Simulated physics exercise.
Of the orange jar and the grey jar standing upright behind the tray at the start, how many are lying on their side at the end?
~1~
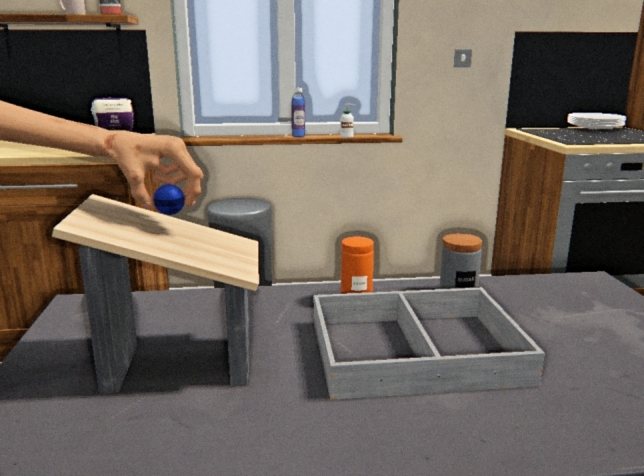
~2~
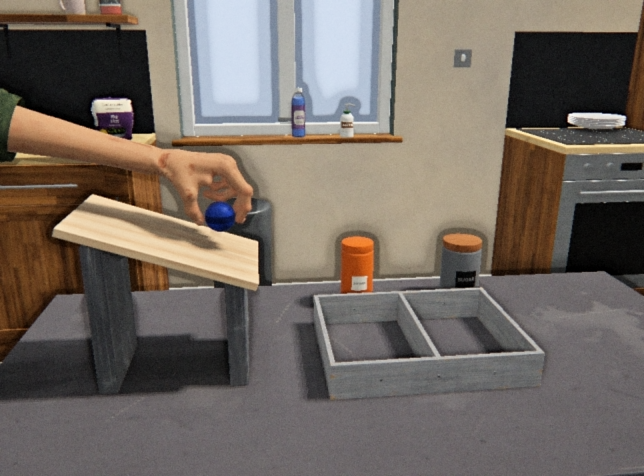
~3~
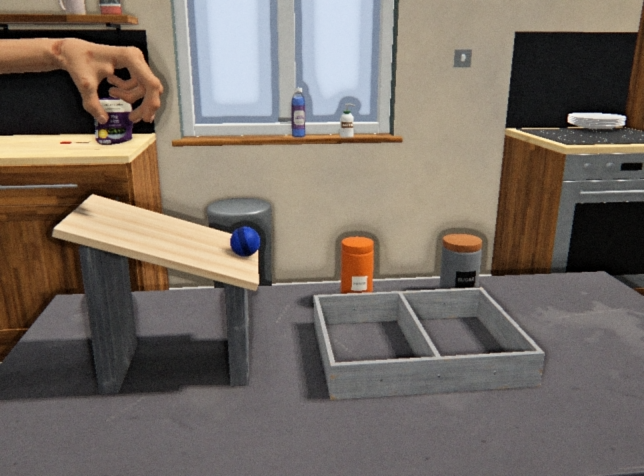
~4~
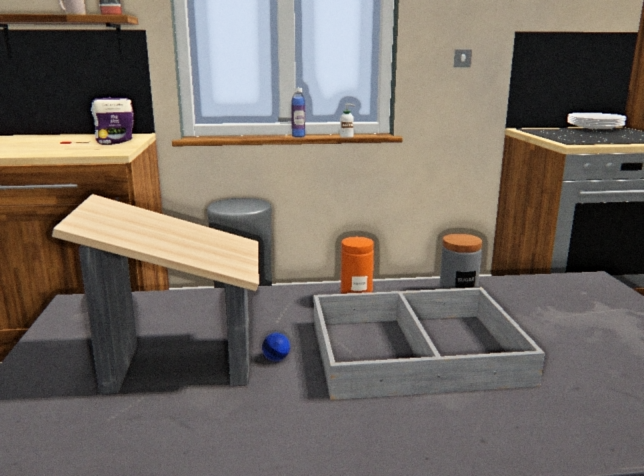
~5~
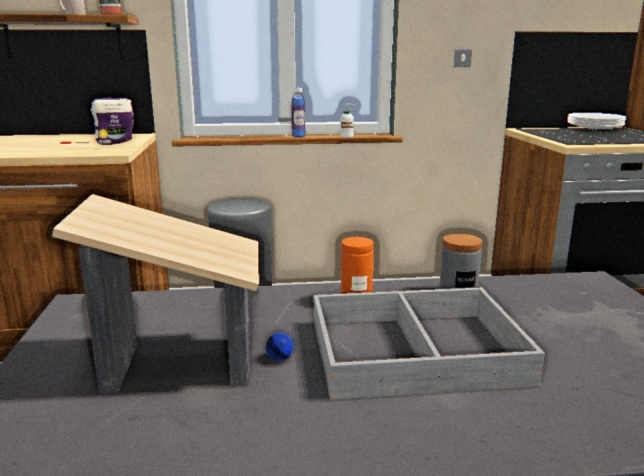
None of them are lying on their side at the end, as both the orange jar and the grey jar are still upright.
